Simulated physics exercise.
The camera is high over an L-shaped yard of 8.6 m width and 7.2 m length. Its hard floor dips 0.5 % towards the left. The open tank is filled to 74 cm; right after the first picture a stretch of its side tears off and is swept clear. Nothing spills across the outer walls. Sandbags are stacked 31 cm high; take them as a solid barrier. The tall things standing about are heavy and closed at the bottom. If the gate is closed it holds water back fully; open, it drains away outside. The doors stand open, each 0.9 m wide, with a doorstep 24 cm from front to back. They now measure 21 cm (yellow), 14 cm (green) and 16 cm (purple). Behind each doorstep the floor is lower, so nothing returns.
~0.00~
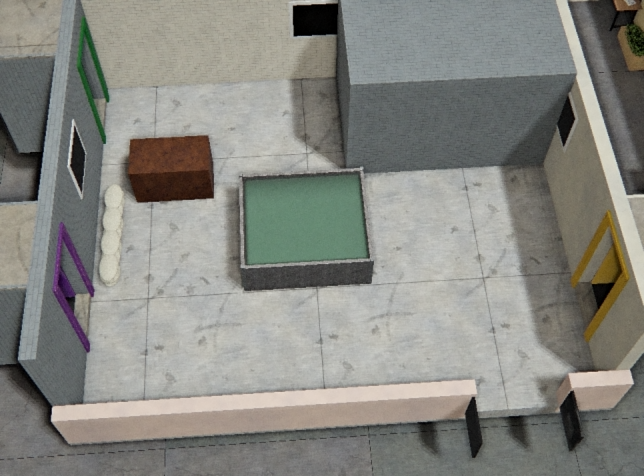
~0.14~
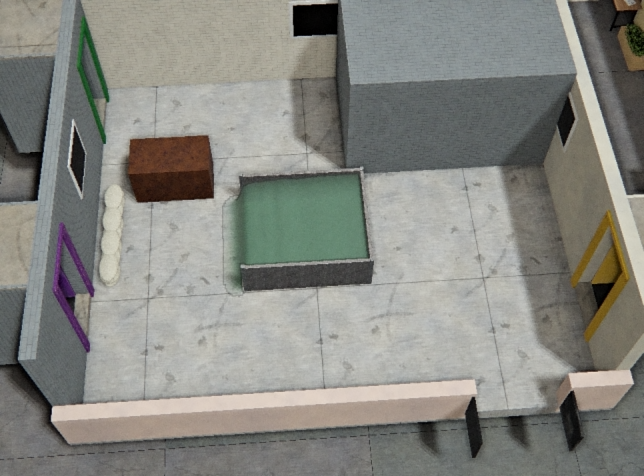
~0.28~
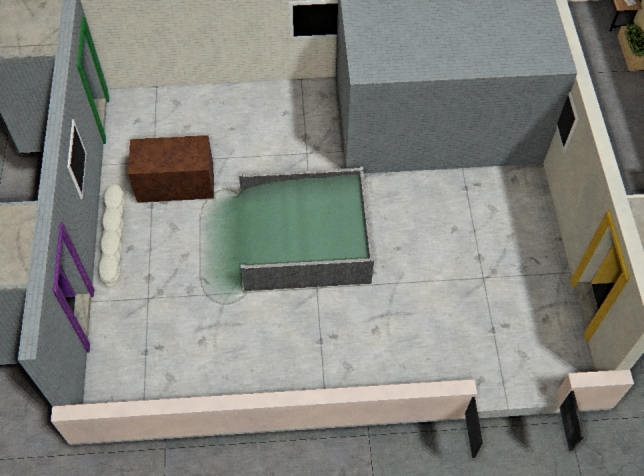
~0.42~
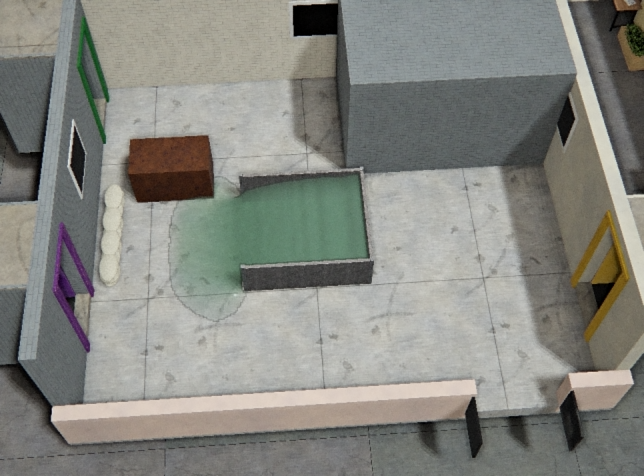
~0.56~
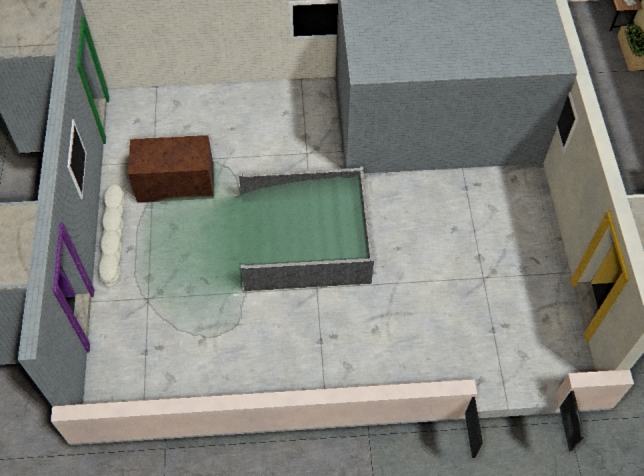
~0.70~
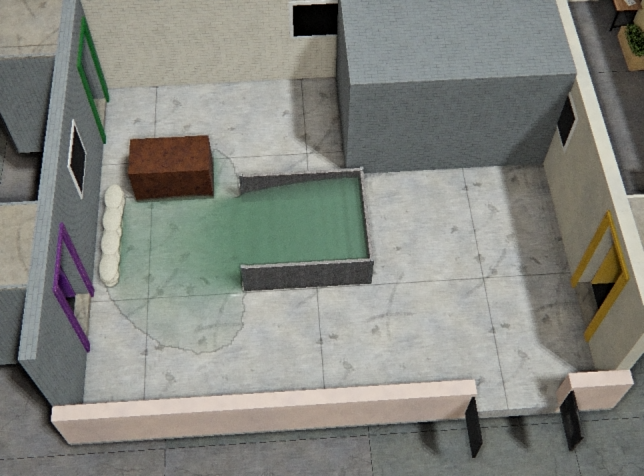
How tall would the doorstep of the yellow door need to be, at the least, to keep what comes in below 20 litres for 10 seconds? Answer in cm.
About 8 cm.
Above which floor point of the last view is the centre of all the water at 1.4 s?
Around (242, 245).
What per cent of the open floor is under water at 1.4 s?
Near 25 per cent is wet.
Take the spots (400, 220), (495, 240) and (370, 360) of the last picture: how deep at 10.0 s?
About 2, 6 and 4 cm.
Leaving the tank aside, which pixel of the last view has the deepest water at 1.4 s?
Near (137, 217).
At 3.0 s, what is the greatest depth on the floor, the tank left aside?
Up to some 45 cm.
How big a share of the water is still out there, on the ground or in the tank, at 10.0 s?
About 94 per cent.
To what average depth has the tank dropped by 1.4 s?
About 37 cm.
After 1.4 s water covers 25 % of the floor, deepest (48 cm) near (137, 217); it has not reached the yellow door.
After 3.0 s water covers 30 % of the floor, deepest (45 cm) near (83, 413); it has not reached the yellow door.
After 10.0 s water covers 95 % of the floor, deepest (11 cm) near (541, 178); 8 cm at the yellow door, 0 litres in over its 21 cm doorstep.
At the yellow door as built, the water arrived by 5.9 s and peaked near 12 cm at 7.2 s.
With a doorstep of 6.5 cm, 36 litres would have come in within the 10 s; with 9 cm, 10 litres. So under 20 litres takes about 8 cm.
